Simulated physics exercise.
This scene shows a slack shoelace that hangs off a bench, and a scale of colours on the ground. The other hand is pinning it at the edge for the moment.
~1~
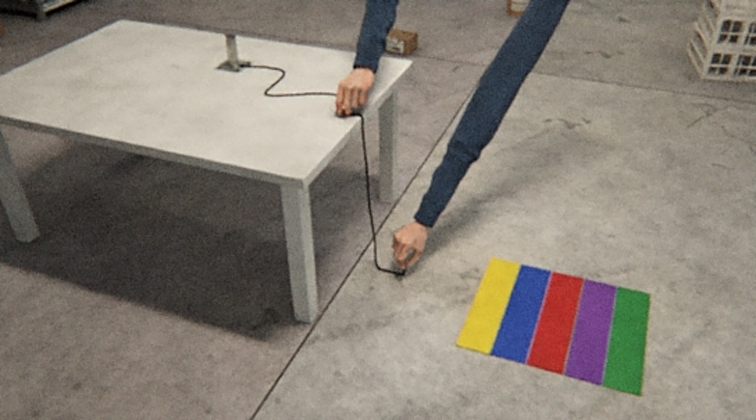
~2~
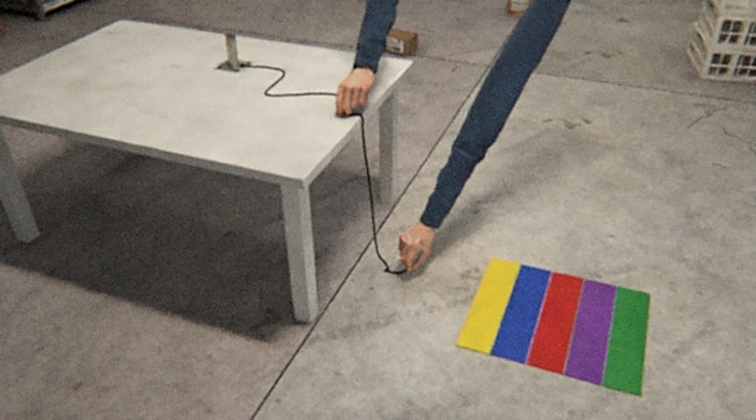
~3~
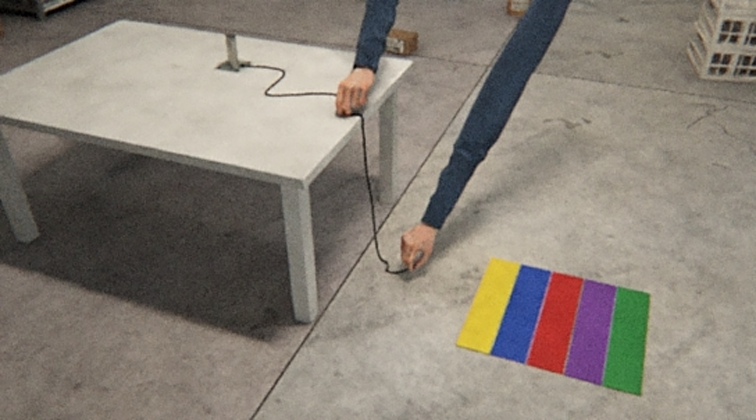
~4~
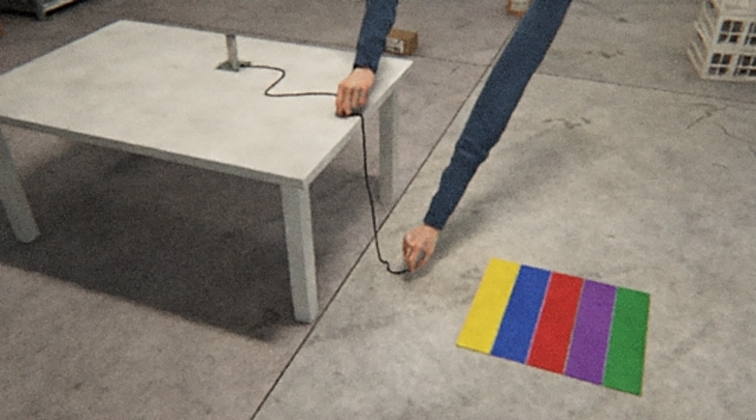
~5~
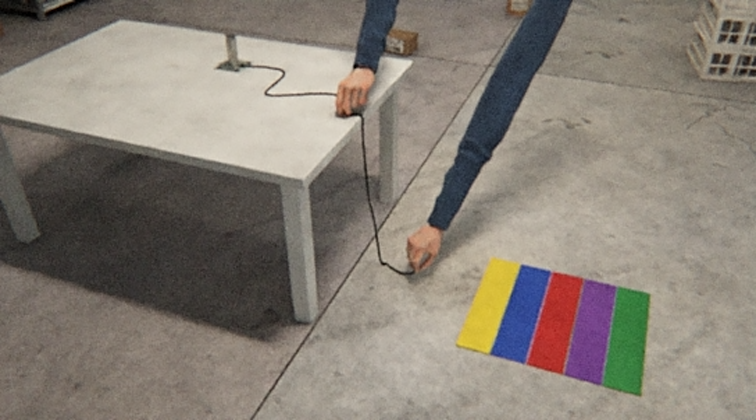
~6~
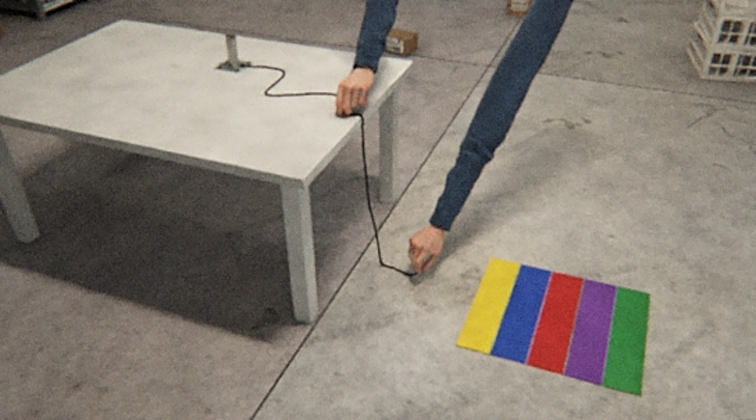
The loose end of a dark shoelace, held by one hand near the floor, shifts slightly to the right toward a mat of yellow, blue, red, purple and green stripes. The other hand stays at the table's edge, pinning the lace, and the slack stretch on top barely changes.
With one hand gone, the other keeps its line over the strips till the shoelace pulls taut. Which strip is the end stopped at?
Stopped at purple.
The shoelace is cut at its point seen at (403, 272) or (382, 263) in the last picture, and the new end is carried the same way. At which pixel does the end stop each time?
The pixels are close to (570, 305) and (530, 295), one per try.
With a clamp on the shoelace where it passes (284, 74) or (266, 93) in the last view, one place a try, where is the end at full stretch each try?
About (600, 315) and (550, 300).
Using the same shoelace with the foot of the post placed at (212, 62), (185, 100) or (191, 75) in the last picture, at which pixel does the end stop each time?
The places come out near (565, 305), (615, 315) and (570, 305).
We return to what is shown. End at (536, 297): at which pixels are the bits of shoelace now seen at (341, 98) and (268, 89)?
They move to (375, 125) and (311, 88) respectively.
Soon after, end near (536, 297); over blue.
After that, end near (579, 308); over purple.
At the stop, end near (606, 315); over purple. It gets as far as the purple strip.
